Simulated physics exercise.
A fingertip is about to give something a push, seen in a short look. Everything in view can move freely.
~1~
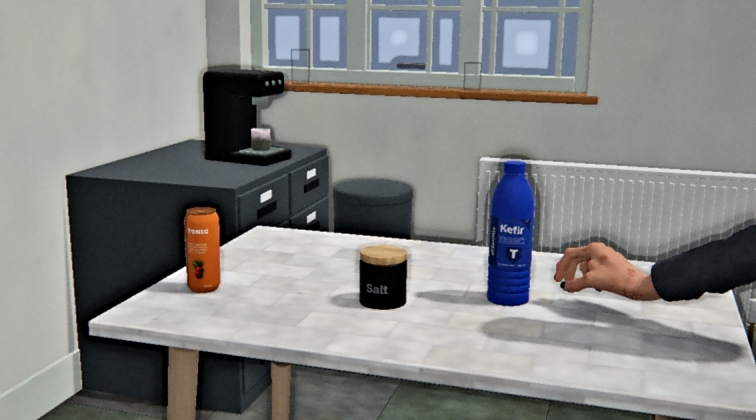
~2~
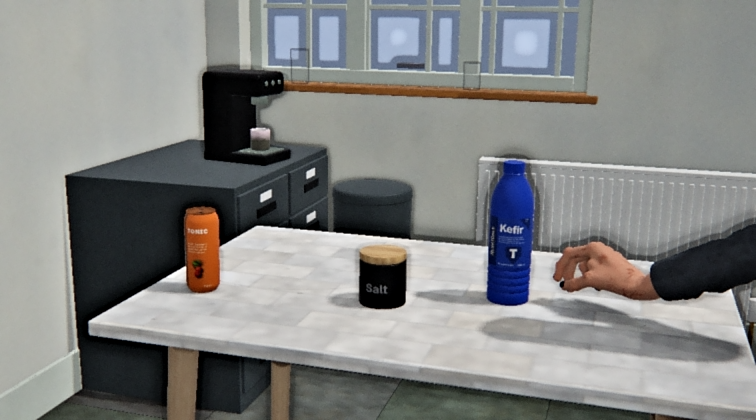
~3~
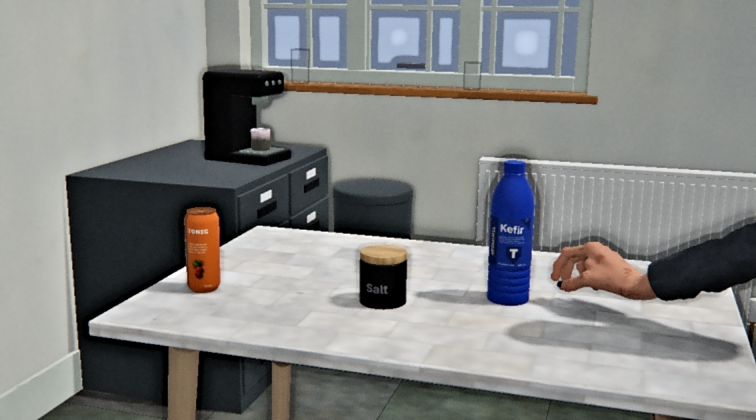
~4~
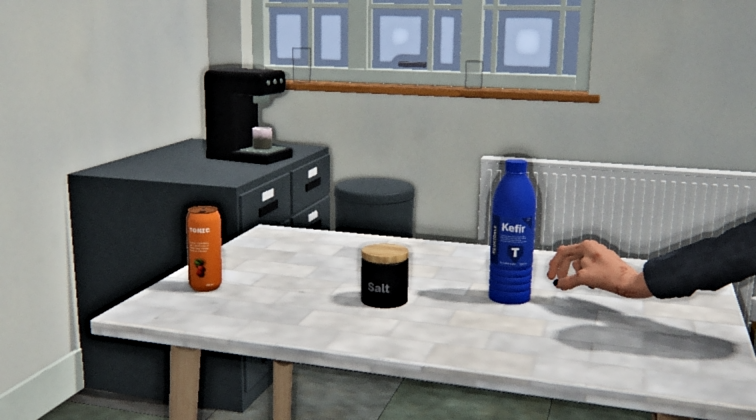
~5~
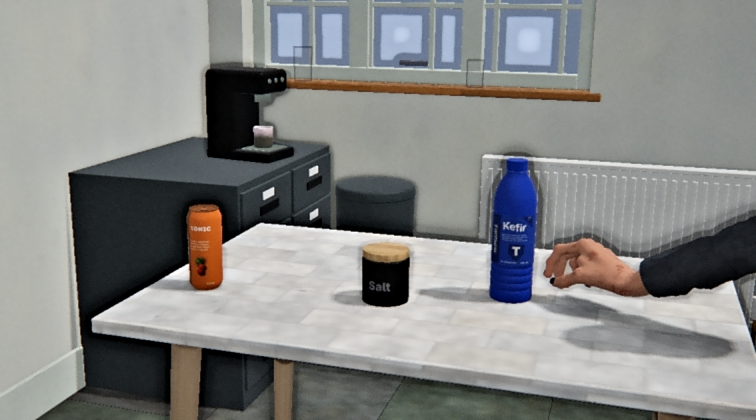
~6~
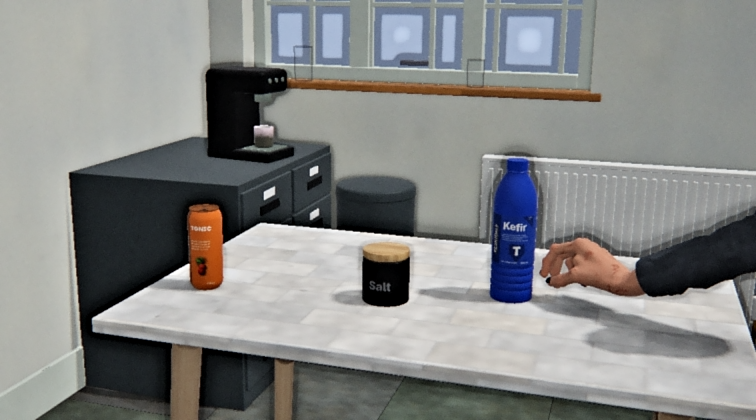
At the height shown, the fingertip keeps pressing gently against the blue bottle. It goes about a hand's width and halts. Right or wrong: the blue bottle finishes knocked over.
Wrong.
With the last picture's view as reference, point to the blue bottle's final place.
The object finishes roughly at pixel (446, 224).
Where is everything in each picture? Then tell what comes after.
Blue bottle (511, 232), in the first picture.
Blue bottle (511, 232), in the second picture.
Blue bottle (511, 232), in the third picture.
Blue bottle (513, 231), in the fourth picture.
Blue bottle (514, 230), in the fifth picture.
Blue bottle (514, 230), in the sixth picture.
Then, 0.50 s on from there, blue bottle shifted a little near (498, 228).
Then, 0.90 s on from there, blue bottle shifted about its own width near (478, 226).
Then, 1.40 s on from there, blue bottle shifted about its own width near (452, 224).
In the end, moved from the start, blue bottle. At the end, from the last picture's camera, blue bottle near (446, 224).
